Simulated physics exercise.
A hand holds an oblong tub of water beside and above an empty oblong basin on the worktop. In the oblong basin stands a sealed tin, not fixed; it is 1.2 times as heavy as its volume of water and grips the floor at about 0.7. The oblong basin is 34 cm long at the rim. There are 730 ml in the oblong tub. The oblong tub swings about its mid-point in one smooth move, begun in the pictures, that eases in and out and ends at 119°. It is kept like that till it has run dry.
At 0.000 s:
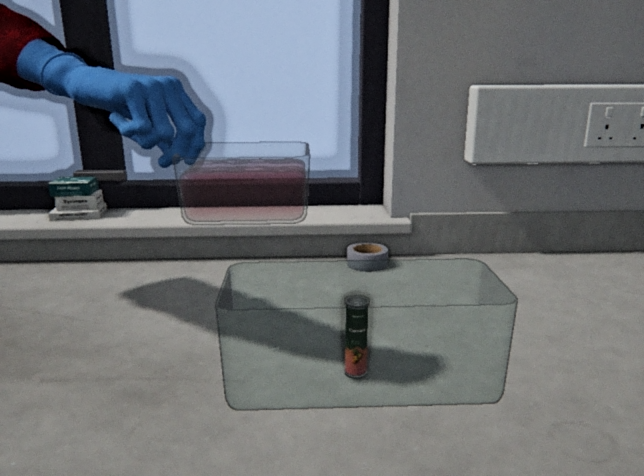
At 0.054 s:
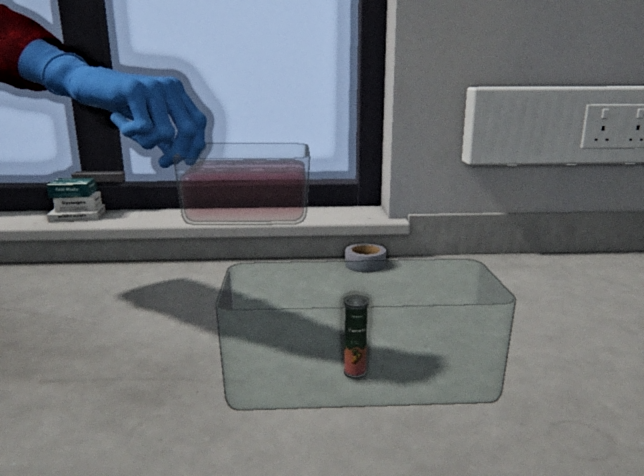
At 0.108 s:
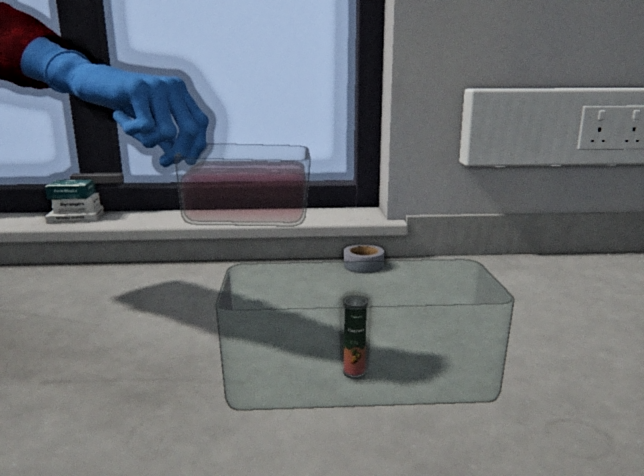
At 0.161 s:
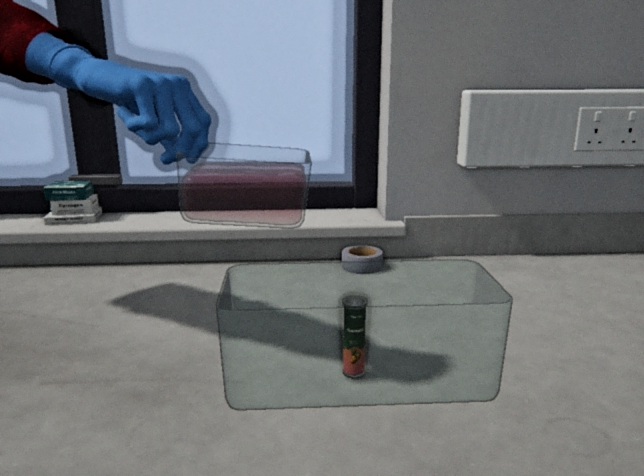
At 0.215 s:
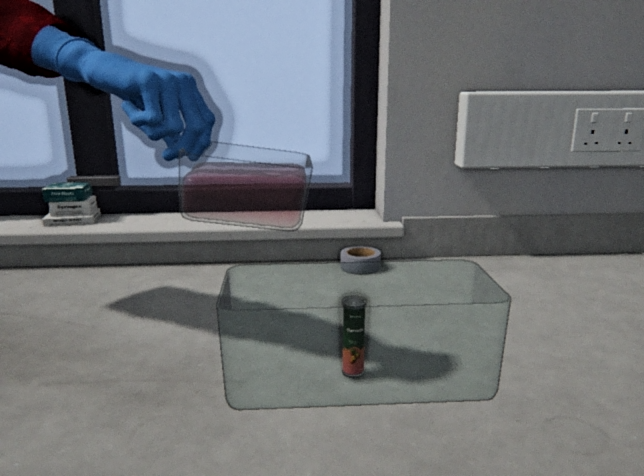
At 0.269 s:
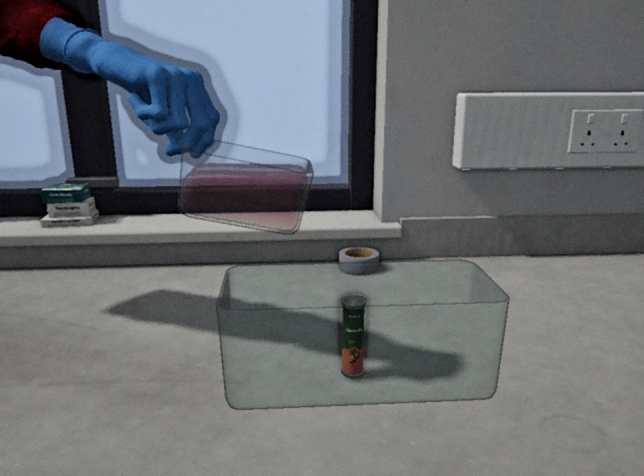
The video shows a blue-gloved hand holding a clear oblong tub of reddish liquid above a worktop, slowly tilting it slightly down to the right, while an empty-looking clear basin, a small tin and a roll of tape stay still.
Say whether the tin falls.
It stays up.
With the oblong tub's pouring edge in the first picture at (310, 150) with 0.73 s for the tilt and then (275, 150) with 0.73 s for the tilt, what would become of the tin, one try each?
First it remains upright; then it goes over.
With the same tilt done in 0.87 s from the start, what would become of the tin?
The tin stays up.
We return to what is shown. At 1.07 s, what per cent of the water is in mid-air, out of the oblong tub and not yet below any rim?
Some 6 per cent.
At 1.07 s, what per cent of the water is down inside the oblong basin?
Some 90 per cent.
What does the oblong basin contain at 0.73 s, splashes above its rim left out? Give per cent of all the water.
Near 22 in a hundred.
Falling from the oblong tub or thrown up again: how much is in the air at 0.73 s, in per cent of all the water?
Some 34 per cent.
By 0.73 s the tilt is 70° and 44 per cent is still to pour; the tin stands where it began.
By 1.07 s the tilt is 109° and 5 per cent is still to pour; the tin stands where it began.
By 1.42 s the tilt is 119° and 0 per cent is still to pour; the tin stands where it began.
By 1.81 s the tilt is 119° and 0 per cent is still to pour; the tin stands where it began.
At rest the tin stands where it began.
